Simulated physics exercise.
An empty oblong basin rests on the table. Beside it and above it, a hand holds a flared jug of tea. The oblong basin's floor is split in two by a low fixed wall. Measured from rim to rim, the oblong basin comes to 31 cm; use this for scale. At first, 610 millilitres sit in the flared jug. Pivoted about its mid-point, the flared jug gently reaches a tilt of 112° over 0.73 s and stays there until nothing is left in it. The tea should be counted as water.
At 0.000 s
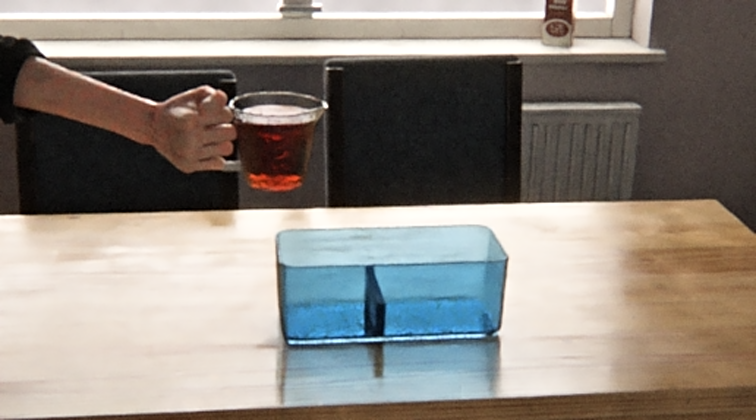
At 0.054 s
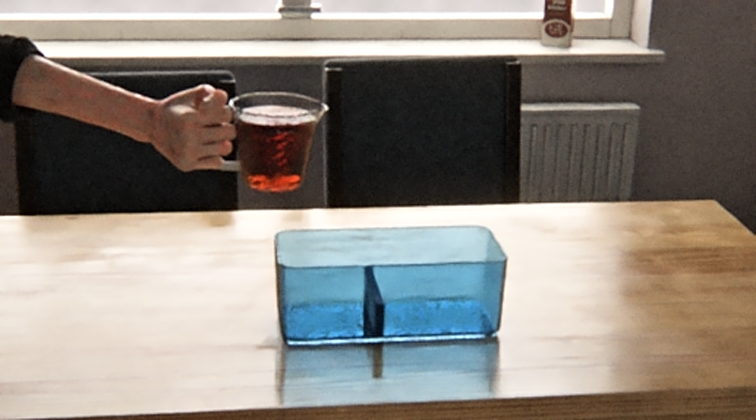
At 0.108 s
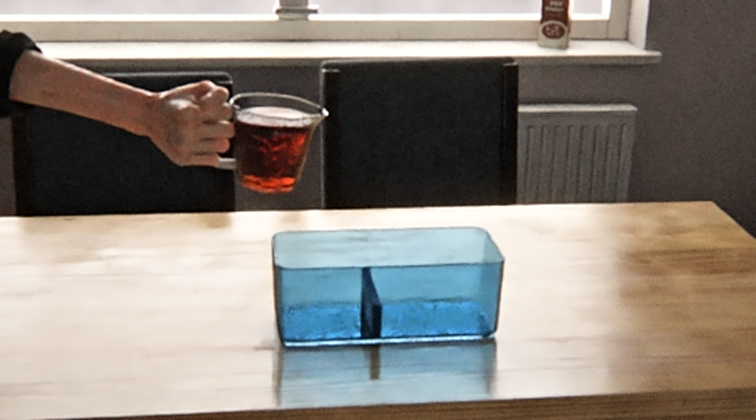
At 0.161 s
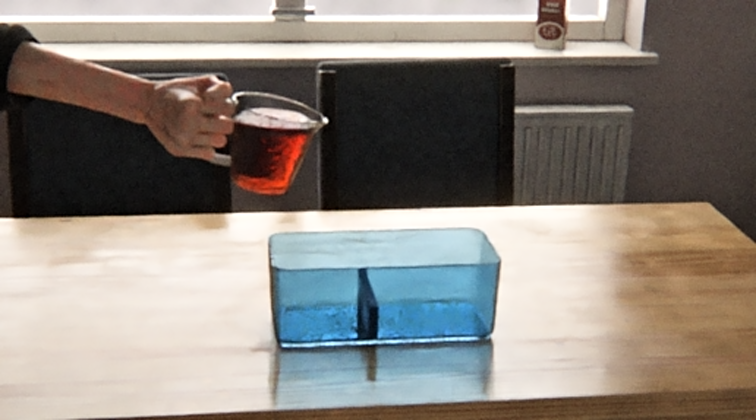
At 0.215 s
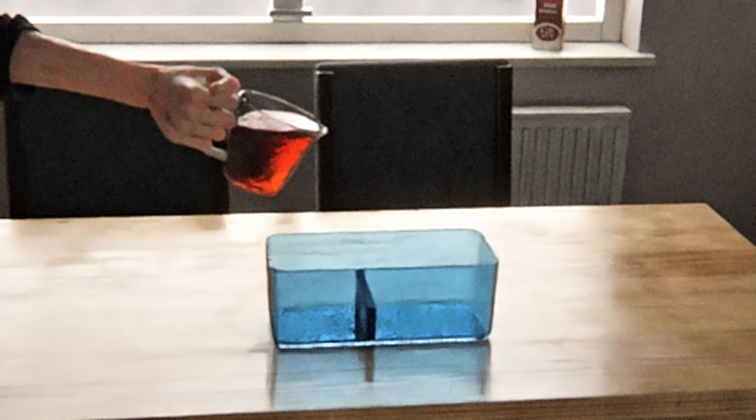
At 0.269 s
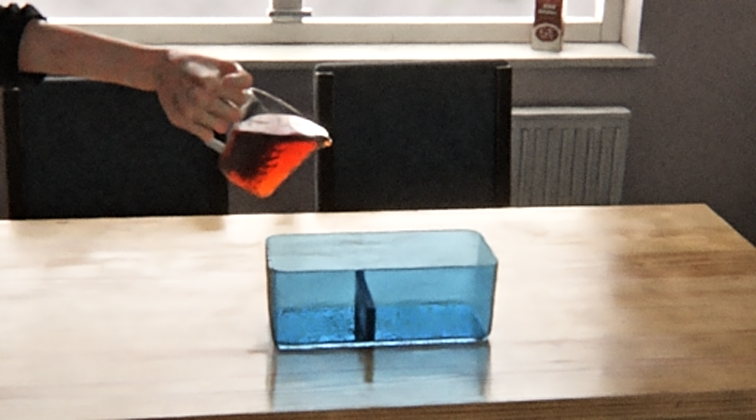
On a wooden table by a window, a blue see-through oblong basin with a divider sits below a hand holding a glass jug of reddish tea at the left. The hand keeps the jug almost upright at first, then tilts it steadily to the right until the tea reaches its spout.
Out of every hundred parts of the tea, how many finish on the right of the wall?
About 32 in every hundred.
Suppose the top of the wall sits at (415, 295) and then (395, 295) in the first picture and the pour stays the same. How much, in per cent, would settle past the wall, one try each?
I'd put it at about 15 per cent for the first and about 10 per cent for the second.
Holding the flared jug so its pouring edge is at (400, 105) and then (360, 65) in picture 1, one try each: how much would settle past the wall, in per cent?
The first try gives around 90 percent, the second around 90 percent.
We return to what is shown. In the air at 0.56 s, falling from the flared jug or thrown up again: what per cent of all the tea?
Close to 32 per cent, I'd say.
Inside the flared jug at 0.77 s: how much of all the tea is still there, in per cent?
Around 3 in a hundred is still there.
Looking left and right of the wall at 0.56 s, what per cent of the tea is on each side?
8 per cent left and 20 right, roughly.
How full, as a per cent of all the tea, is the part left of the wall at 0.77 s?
Reading: Approx. 60 per cent.
By 0.56 s the tilt is 97° and 40 per cent is still to pour, 8 is left of the wall and 21 right of it.
By 0.77 s the tilt is 112° and 3 per cent is still to pour, 60 is left of the wall and 30 right of it.
By 0.99 s the tilt is 112° and 0 per cent is still to pour, 65 is left of the wall and 31 right of it.
By 1.23 s the tilt is 112° and 0 per cent is still to pour, 65 is left of the wall and 32 right of it.
At rest 65 per cent lies left of the wall, 32 right of it and 3 outside.
